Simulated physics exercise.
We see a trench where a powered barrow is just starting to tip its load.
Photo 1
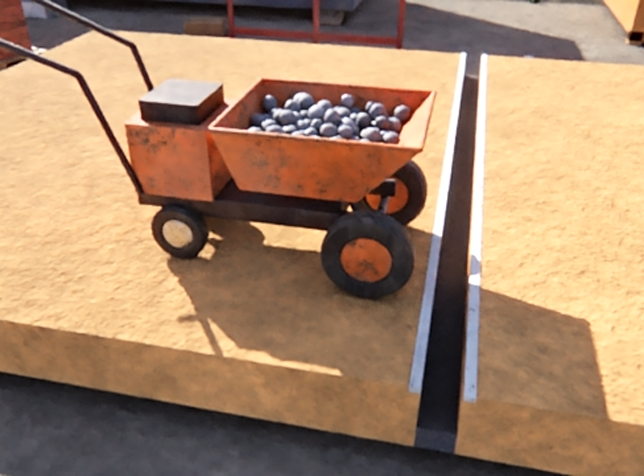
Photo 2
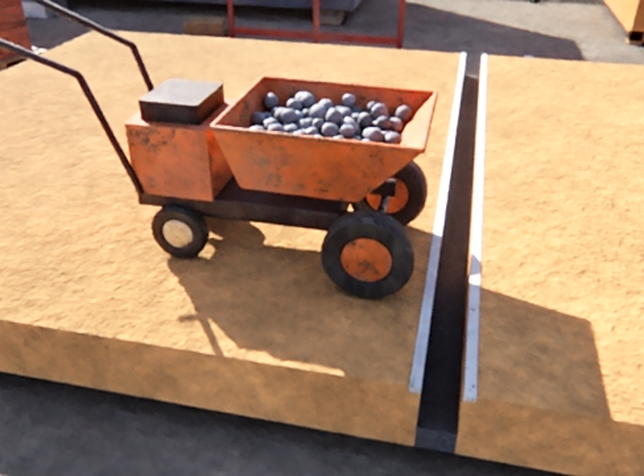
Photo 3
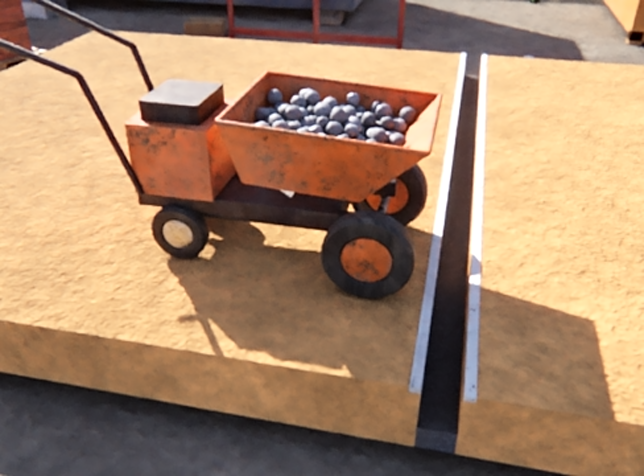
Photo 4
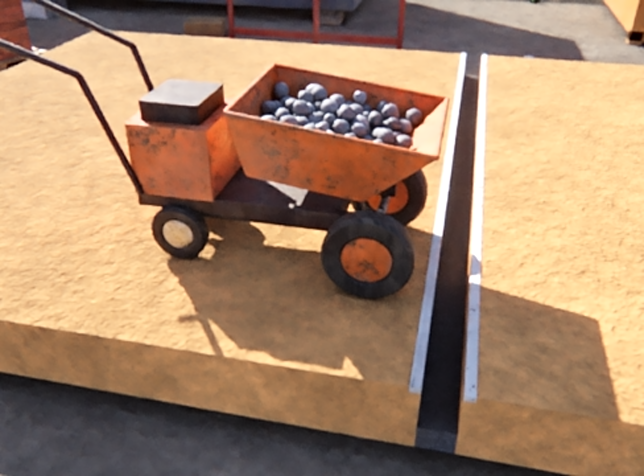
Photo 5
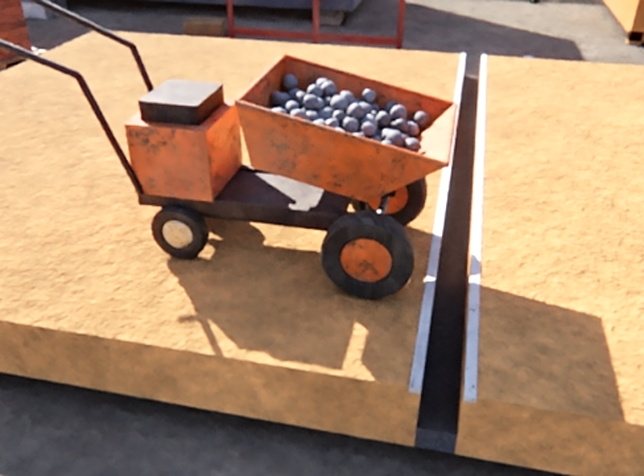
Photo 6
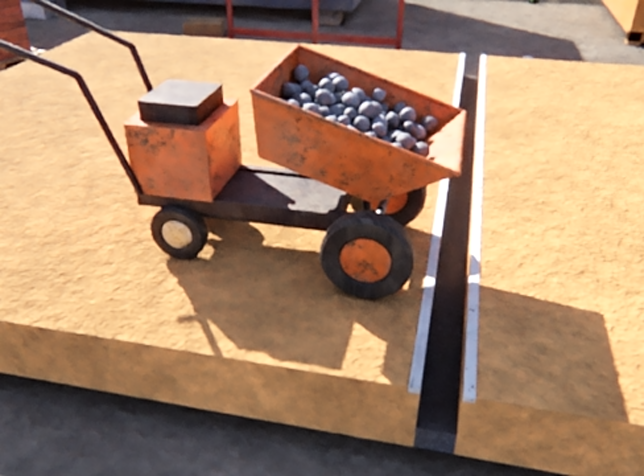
On a sandy slab beside a narrow trench, an orange barrow loaded with round grey cobbles stands still while its skip gradually tilts toward the right, the rear end rising off the dark chassis and the cobbles staying inside.
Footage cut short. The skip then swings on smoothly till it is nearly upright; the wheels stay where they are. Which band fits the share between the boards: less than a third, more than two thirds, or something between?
To my eye, the trench share falls short of a third.
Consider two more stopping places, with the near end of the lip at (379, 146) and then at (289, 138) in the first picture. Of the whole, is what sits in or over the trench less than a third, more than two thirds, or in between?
In turn: Less than a third; in the middle band.
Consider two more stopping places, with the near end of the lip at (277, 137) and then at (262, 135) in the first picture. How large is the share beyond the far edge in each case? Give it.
I'd put it at around 10 percent the first time and 10 percent the second.
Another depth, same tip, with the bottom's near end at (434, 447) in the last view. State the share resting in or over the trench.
It comes out near 0 percent.
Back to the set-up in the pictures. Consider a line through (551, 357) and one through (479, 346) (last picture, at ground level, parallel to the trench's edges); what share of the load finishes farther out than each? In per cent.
That's 50 in a hundred for the first and 90 in a hundred for the second.
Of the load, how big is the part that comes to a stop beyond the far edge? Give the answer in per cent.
90 per cent.
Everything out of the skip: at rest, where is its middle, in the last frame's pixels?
(550, 271).
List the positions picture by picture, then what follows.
Lip of the skip at (420, 150), level; top of the load at (318, 126), round cobbles; first edge of the trench at (422, 337); far edge at (472, 344), the trench under half as wide as the skip, and about as deep as wide, in the first frame.
Lip of the skip at (422, 151), level; top of the load at (319, 125), in the second frame.
Lip of the skip at (428, 154), tipped barely; top of the load at (313, 124), in the third frame.
Lip of the skip at (436, 158), tipped a little; top of the load at (307, 110), in the fourth frame.
Lip of the skip at (446, 165), tipped a little; top of the load at (306, 121), in the fifth frame.
Lip of the skip at (457, 174), tipped clearly; top of the load at (316, 115); first edge of the trench at (422, 337); far edge at (472, 344), in the sixth frame.
Soon after the last picture, skip tipped steeply; all in the skip.
A little later, skip tipped right over; most in the skip; a small part beyond it; a stray few falling.
Later still, skip tipped right over; about a quarter in the skip; most beyond it.
At rest, skip tipped right over; a small part in the skip; none in or heaped over the trench; nearly all beyond it.
